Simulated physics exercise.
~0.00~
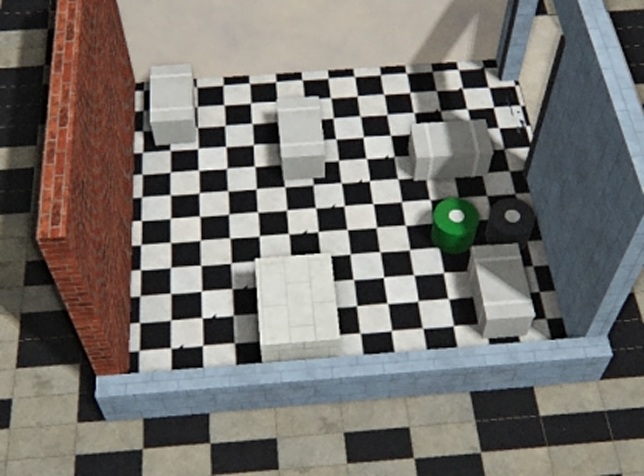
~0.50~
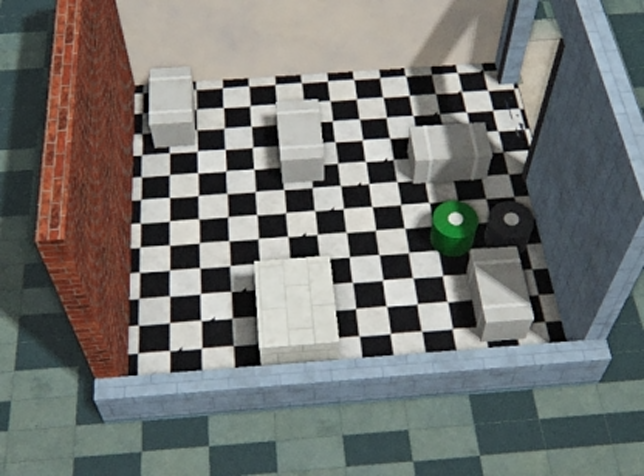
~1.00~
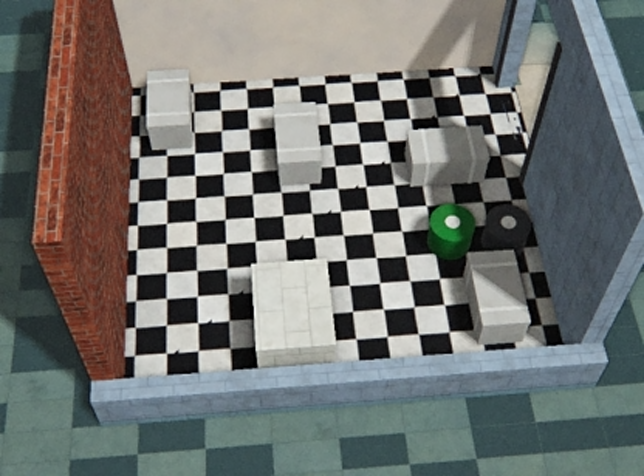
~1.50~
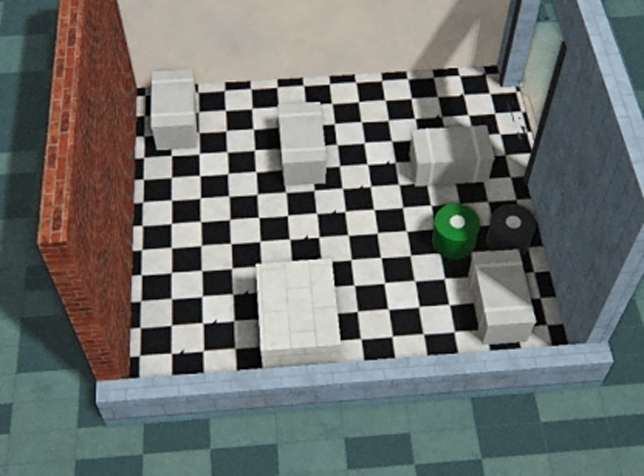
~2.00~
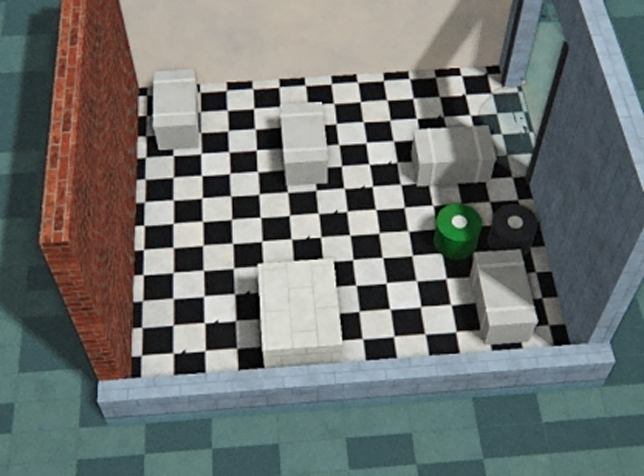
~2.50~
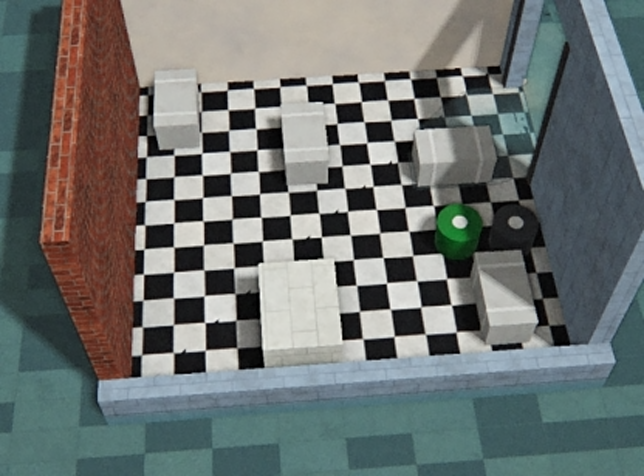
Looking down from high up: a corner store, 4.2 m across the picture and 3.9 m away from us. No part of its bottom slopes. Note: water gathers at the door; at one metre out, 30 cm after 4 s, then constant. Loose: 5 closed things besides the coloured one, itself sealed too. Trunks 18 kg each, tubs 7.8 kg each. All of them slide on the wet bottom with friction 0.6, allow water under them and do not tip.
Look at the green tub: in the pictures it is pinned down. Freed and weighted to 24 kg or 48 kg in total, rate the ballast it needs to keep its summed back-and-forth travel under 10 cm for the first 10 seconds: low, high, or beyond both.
Low.
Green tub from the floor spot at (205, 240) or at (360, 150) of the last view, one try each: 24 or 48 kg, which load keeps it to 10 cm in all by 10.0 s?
Taking them in turn, only the heavier mass keeps it, and only the heavier mass keeps it.
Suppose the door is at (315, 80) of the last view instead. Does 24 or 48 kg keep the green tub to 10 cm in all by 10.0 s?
That way, only the big mass suffices.
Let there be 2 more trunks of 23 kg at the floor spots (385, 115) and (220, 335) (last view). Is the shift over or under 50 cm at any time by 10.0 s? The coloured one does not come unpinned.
Beyond, below.
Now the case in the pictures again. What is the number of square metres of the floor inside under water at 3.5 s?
Roughly 4.0 m2.
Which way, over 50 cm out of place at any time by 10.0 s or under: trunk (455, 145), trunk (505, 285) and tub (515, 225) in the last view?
First above the mark, second below the mark, third below the mark.
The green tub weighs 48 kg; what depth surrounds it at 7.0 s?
Around 4 cm.
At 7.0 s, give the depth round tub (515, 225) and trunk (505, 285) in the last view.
Some 3 cm at the first, some 1 cm at the second.
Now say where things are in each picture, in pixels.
In the first frame, the green tub at (457, 216) rests on the ground; 0.0 m2 under water; 0 of 6 have shifted.
In the second frame, the green tub at (456, 219), on the bottom; water covers 0.0 m2; 0 of 6 have shifted.
In the third frame, the green tub at (453, 222) rests on the ground; 0.0 m2 under water; 0 of 6 have shifted.
In the fourth frame, the green tub at (457, 222) rests on the ground; 0.0 m2 under water; 0 of 6 have shifted.
In the fifth frame, the green tub at (459, 222) rests on the ground; 0.3 m2 under water; 0 of 6 have shifted.
In the sixth frame, the green tub at (460, 222) rests on the ground; water covers 0.9 m2; 0 of 6 have shifted.
After 3.5 s the green tub would be 0 cm from its start with 24 kg and 0 cm from its start with 48 kg; 0 cm of water round it then.
After 4.5 s the green tub would be 0 cm from its start with 24 kg and 0 cm from its start with 48 kg; 5 cm of water round it then.
After 7.0 s the green tub would be 0 cm from its start with 24 kg and 0 cm from its start with 48 kg; 4 cm of water round it then.
After 10.0 s the green tub would be 0 cm from its start with 24 kg and 0 cm from its start with 48 kg; 6 cm of water round it then.
